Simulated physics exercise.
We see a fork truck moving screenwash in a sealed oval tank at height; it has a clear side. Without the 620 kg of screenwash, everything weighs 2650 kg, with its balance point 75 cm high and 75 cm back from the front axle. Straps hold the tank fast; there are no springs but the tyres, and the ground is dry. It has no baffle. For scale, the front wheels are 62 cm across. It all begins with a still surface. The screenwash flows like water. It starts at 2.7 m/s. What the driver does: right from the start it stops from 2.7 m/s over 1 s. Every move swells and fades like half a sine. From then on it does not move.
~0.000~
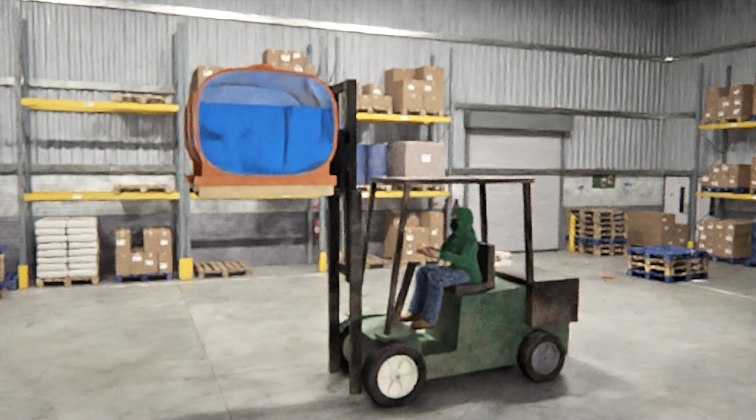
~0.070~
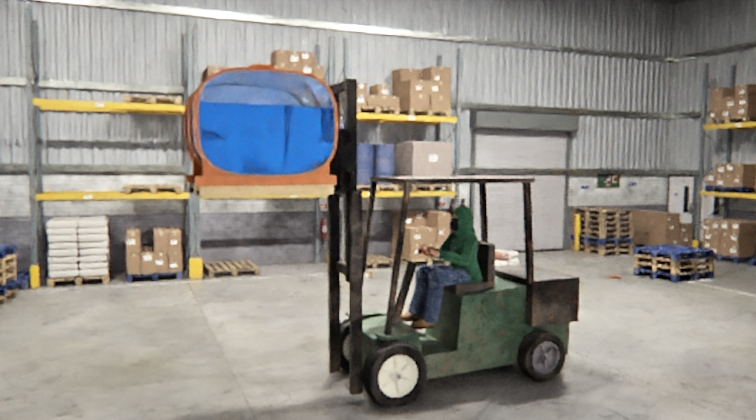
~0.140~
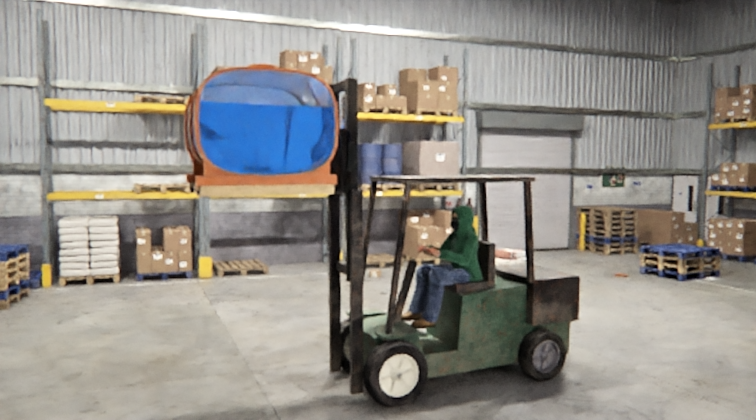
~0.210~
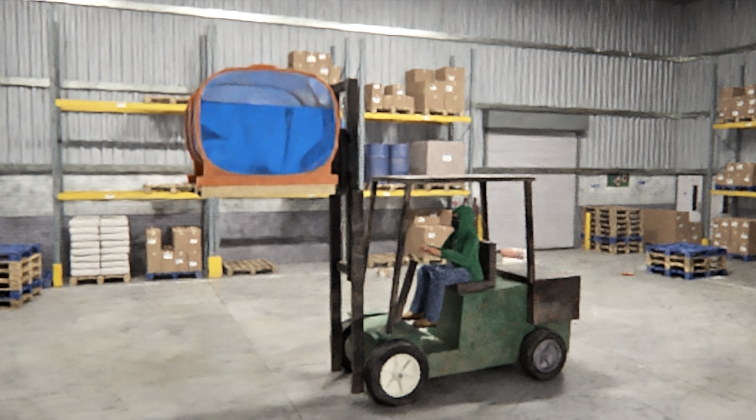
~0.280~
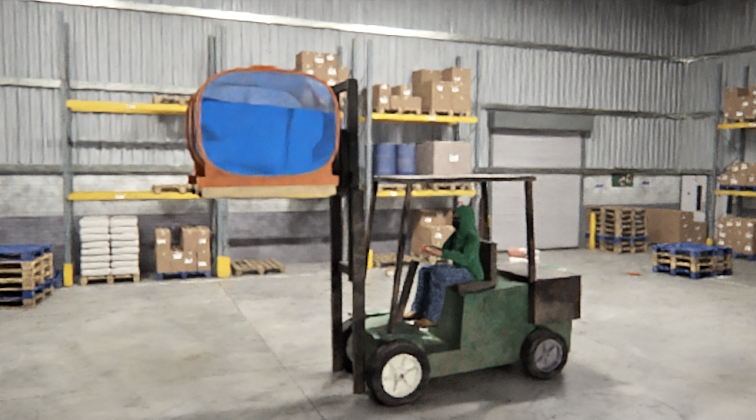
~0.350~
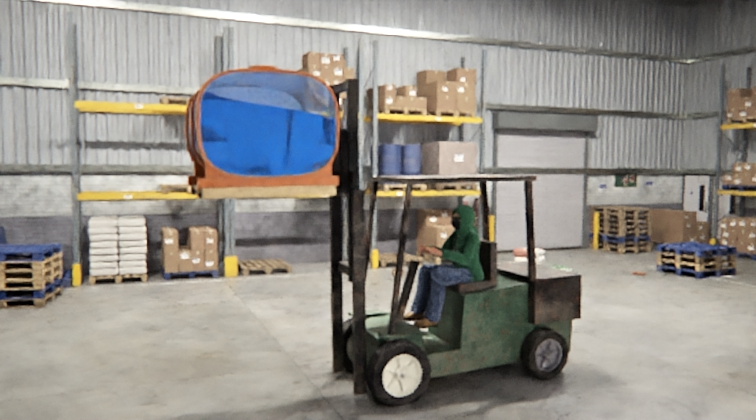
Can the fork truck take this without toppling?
In the end it lifts and settles back.
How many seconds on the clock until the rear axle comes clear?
Near 0.50 s.
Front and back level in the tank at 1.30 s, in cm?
About 64 cm in front and 60 cm behind.
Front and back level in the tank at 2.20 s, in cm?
Front 38 cm, back 76 cm.
After 0.50 s the lean is 1° nose down, the rear 2 cm in the air; the liquid stands 78 cm on the front, 42 cm on the back.
After 1.30 s the lean is 7° nose down, the rear 21 cm in the air; the liquid stands 64 cm on the front, 60 cm on the back.
After 2.20 s the lean is 0°, wheels down; the liquid stands 39 cm on the front, 77 cm on the back.
After 3.98 s all wheels are down again; the highest lift was 21 cm and the largest lean 7°.
